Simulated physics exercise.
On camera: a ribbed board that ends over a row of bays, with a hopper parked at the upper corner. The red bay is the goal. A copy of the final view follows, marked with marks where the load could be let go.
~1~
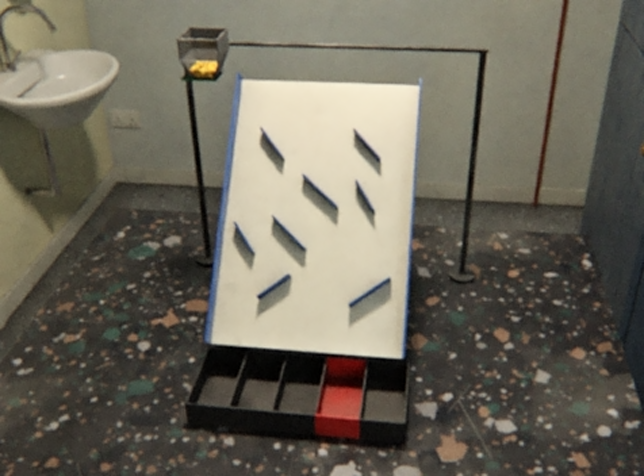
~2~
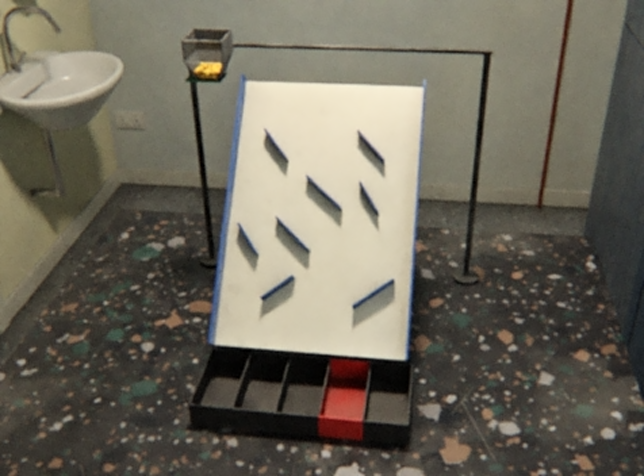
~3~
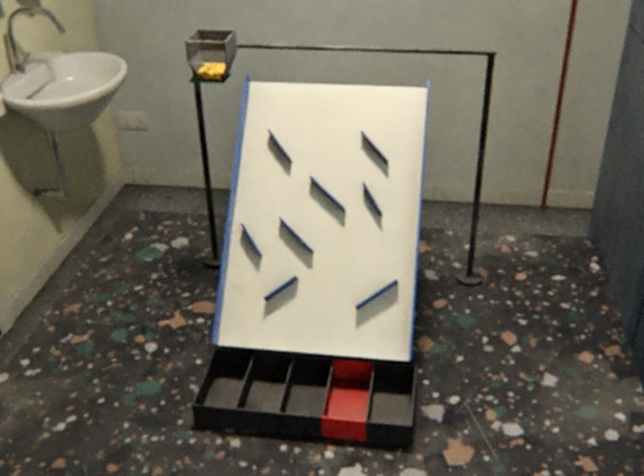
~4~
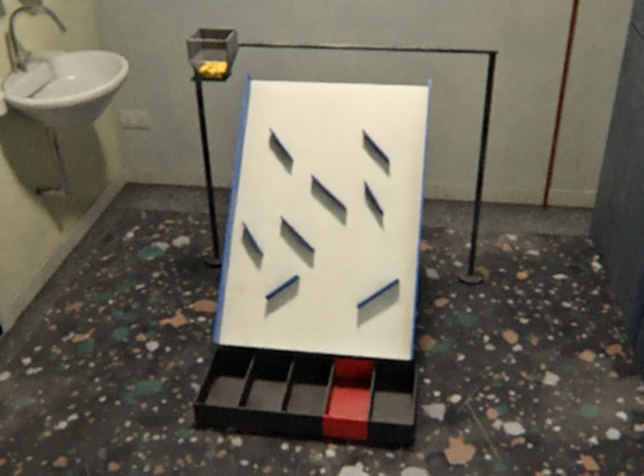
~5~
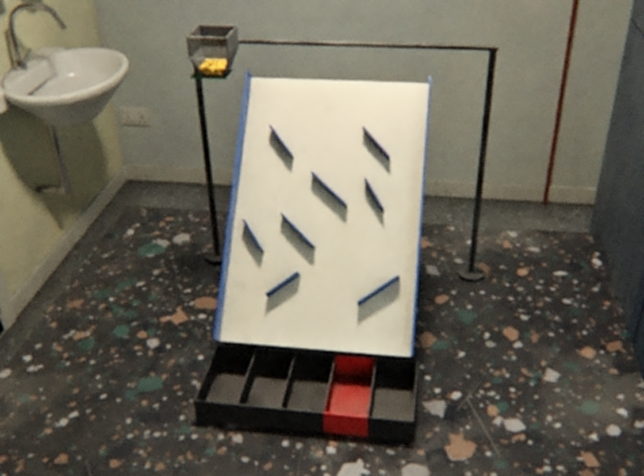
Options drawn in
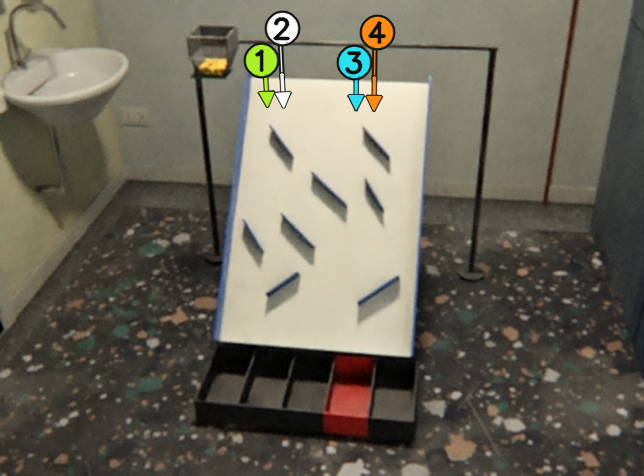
The video shows a tilted white board with blue ribs above a row of black bays, one of them red, and a small hopper of yellow pieces at the upper left; nothing moves except a slight shift in the view.
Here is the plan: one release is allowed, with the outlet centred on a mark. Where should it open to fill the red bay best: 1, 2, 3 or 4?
It is 2.
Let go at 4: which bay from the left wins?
The fifth from the left.
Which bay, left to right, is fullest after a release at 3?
It is the third one.
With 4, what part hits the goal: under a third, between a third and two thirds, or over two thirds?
Mark 4 gives under a third.
On the marked copy, mark 1 meets the board at (267, 101); mark 2 meets the board at (283, 102); mark 3 meets the board at (356, 104); mark 4 meets the board at (373, 105).
With 1, about a tenth in the red bay, the larger part in other bays.
With 2, roughly half in the red bay, roughly half in other bays.
With 3, roughly a quarter in the red bay, the larger part in other bays.
With 4, about a tenth in the red bay, the larger part in other bays.
